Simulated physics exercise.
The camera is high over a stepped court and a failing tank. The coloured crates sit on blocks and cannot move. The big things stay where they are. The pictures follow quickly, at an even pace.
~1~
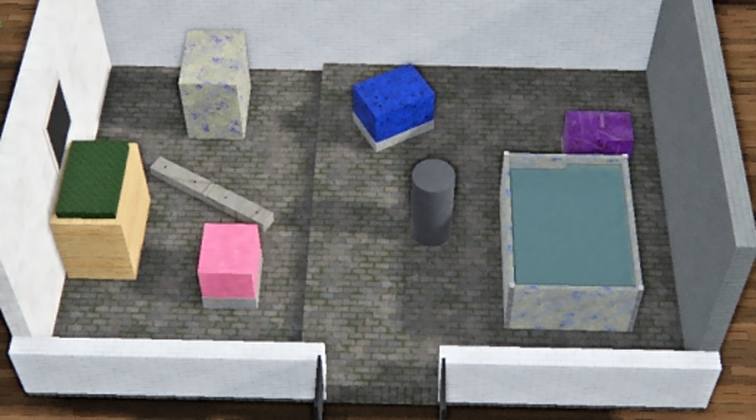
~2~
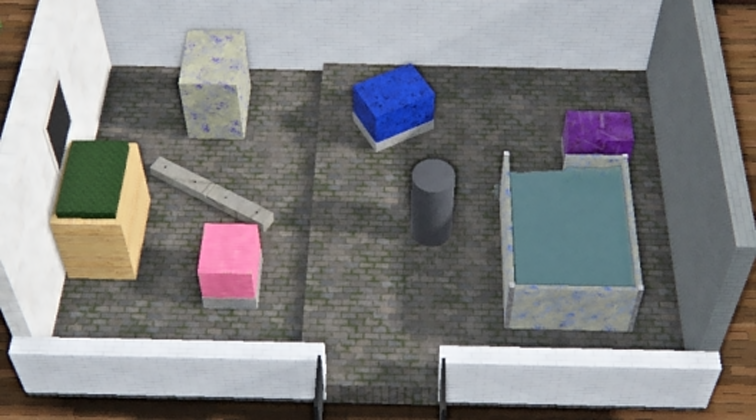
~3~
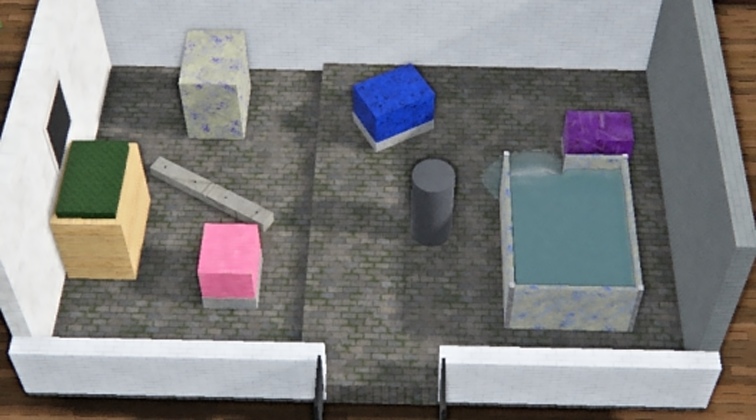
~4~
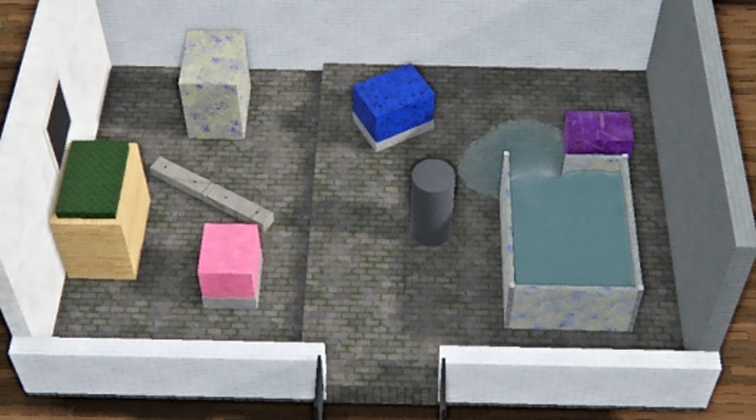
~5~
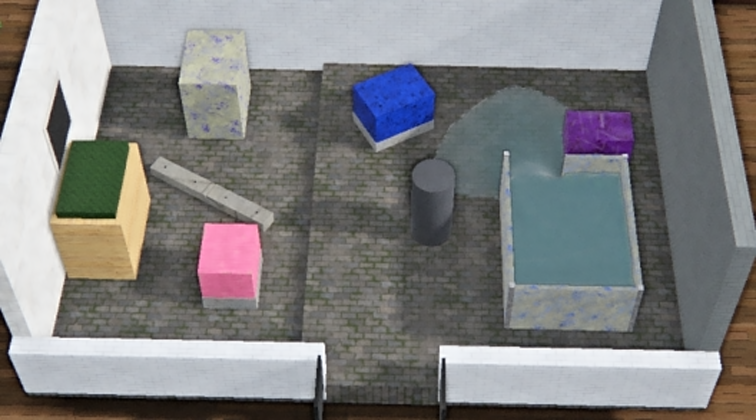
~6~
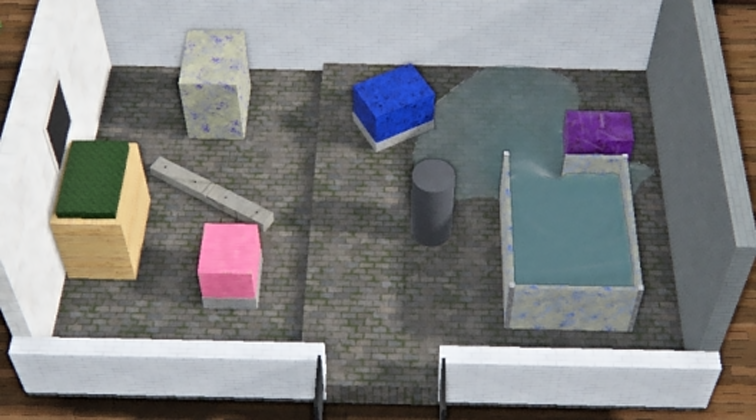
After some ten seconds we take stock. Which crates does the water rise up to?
In the end: The purple crate is soaked; the blue crate is soaked; the pink crate keeps dry.
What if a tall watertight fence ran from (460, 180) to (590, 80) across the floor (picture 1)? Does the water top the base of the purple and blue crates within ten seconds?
My reading: Purple ends up wet, blue escapes it.
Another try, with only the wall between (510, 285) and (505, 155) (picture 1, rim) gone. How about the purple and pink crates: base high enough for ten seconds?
The purple one keeps dry, the pink one is wetted.
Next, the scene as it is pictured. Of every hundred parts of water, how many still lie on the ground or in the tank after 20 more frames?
Near 100 in a hundred.
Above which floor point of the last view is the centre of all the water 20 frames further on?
Around (500, 176).
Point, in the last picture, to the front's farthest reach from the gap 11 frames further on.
At about (219, 71).
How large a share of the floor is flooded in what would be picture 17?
Close to 35 %.
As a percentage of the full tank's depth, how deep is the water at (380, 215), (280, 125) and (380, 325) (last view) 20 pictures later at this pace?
About 2, 4 and 0 per cent.
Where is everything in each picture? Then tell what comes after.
The first frame shows the tank at (570, 223) is whole and still.
In the second frame, water pours out on the tank's far side and has run to a hidden place.
In the third frame, the front is at a hidden place, out from the gap on the tank's far side.
In the fourth frame, the front is at (537, 125), out from the gap on the tank's far side.
In the fifth frame, water pours out on the tank's far side and has run to (507, 94).
In the sixth frame, water pours out on the tank's far side and has run to (494, 67).
A moment on, water covers 20 % of the floor; the purple crate water round its plinth, the blue crate water round its plinth, the pink crate not reached.
Next, water covers 35 % of the floor; the purple crate water round its plinth, the blue crate water round its plinth, the pink crate not reached.
Then, water covers 45 % of the floor; the purple crate water round its plinth, the blue crate water round its plinth, the pink crate water round its plinth.
Later, water covers 70 % of the floor; the purple crate water round its plinth, the blue crate water round its plinth, the pink crate water round its plinth.
In the end, water covers 95 % of the floor; the purple crate was topped, the blue crate was topped, the pink crate stayed above the water.
